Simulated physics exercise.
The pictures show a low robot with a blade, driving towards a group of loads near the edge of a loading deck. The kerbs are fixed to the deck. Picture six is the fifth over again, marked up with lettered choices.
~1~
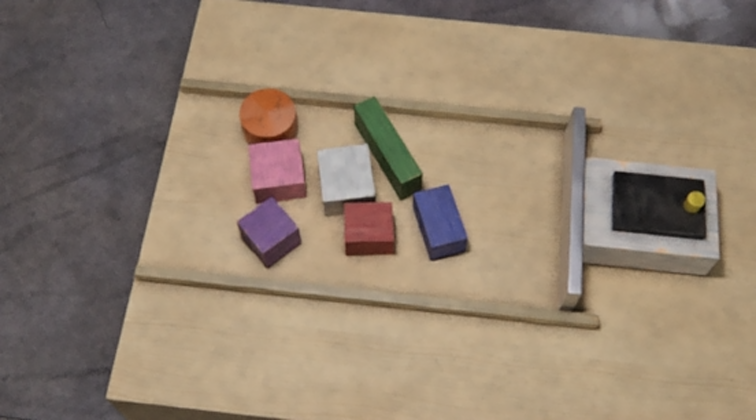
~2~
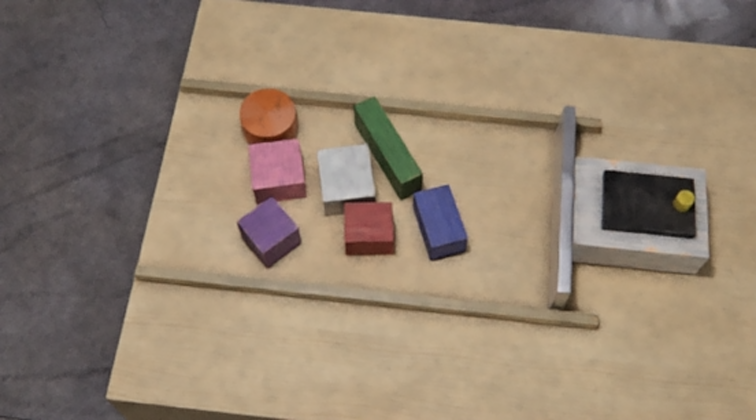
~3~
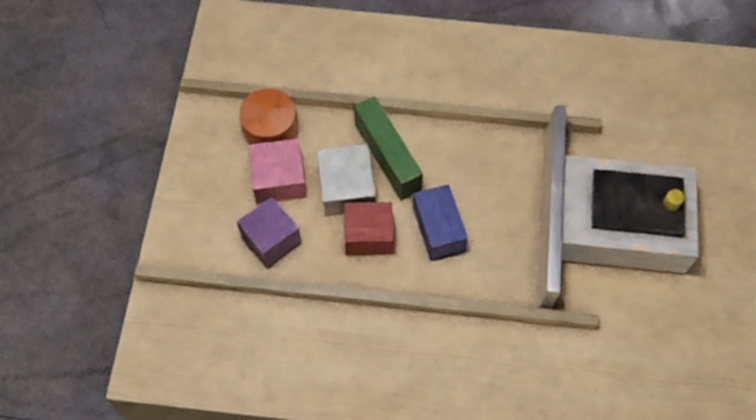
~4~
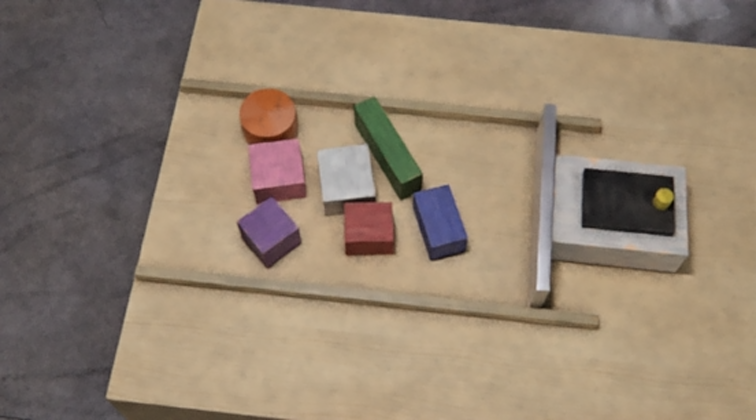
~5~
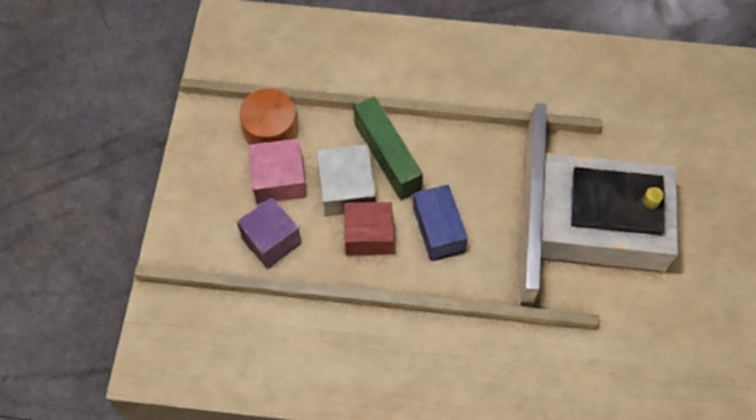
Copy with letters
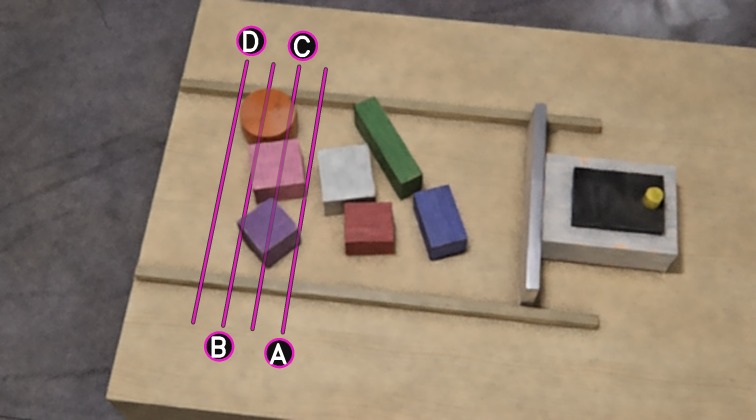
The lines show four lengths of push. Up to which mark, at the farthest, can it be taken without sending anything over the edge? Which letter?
C.
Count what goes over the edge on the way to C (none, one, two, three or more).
In all, none.
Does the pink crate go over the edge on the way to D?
Yes.
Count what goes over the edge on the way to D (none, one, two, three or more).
In all, two.
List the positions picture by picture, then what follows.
In the first picture, red crate (369, 229); white crate (347, 180); pink crate (278, 171).
In the second picture, robot (642, 202); green bar (387, 148).
In the third picture, robot (631, 201); purple crate (270, 233).
In the fourth picture, robot (621, 200); red crate (369, 229).
In the fifth picture, robot (611, 199); pink crate (278, 171); green bar (387, 148); blue crate (440, 223).
On the marked copy, A at (306, 192); B at (250, 186); C at (277, 189); D at (222, 183).
With C. Early on, robot (516, 190); blue crate (413, 222); orange canister (269, 121).
Further on, robot (420, 180); purple crate (219, 228); pink crate (235, 162).
At the end, robot (350, 173); purple crate (150, 223); pink crate (179, 143); nothing has fallen.
As for the rest, A is safe but short; B drops the pink crate and purple crate; D drops the pink crate and purple crate.
